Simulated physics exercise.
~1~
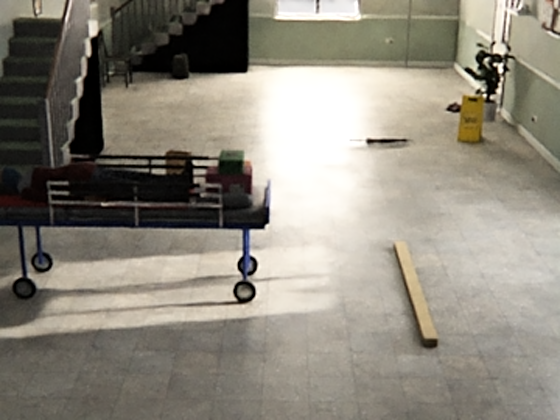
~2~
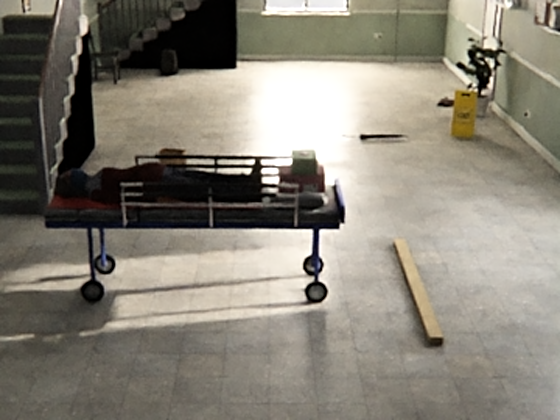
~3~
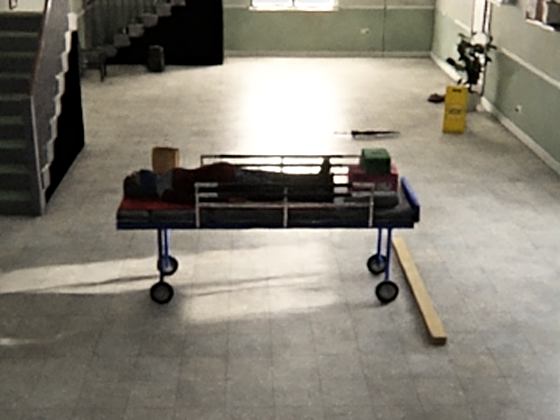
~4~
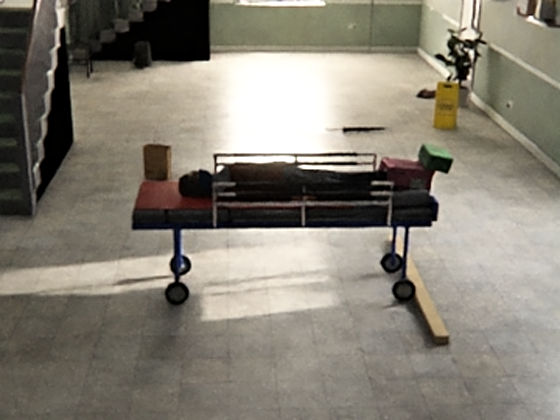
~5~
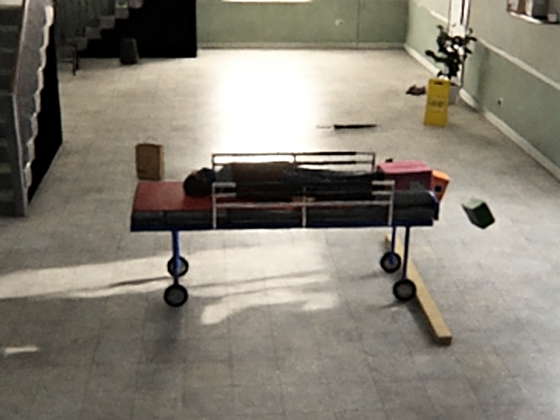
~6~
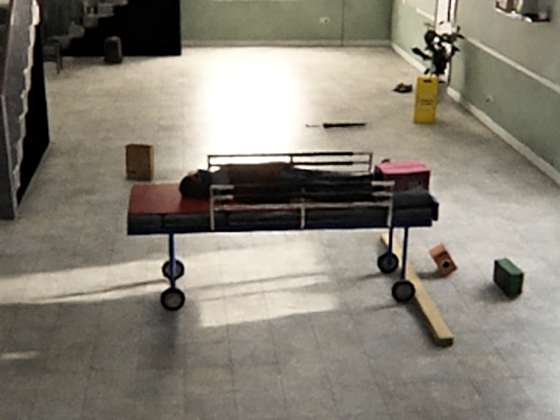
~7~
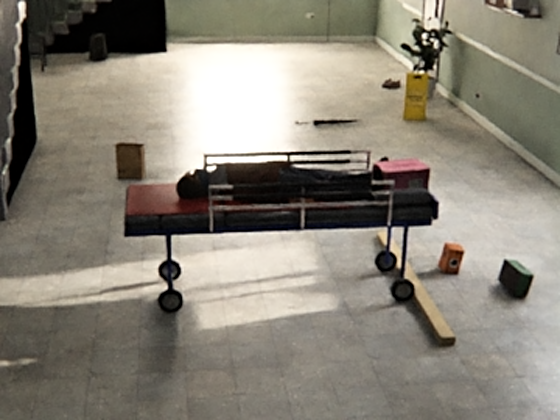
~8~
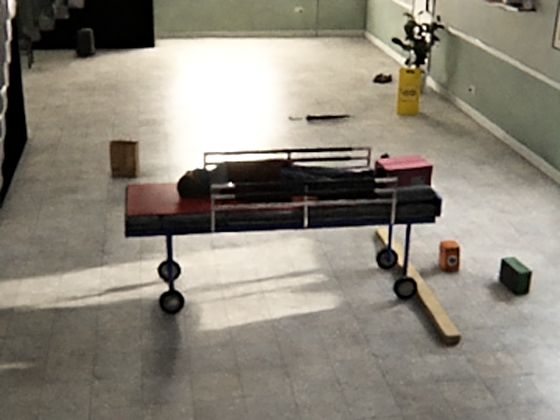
A person lying on a stretcher rolls right and stops as green and orange cases fall off.
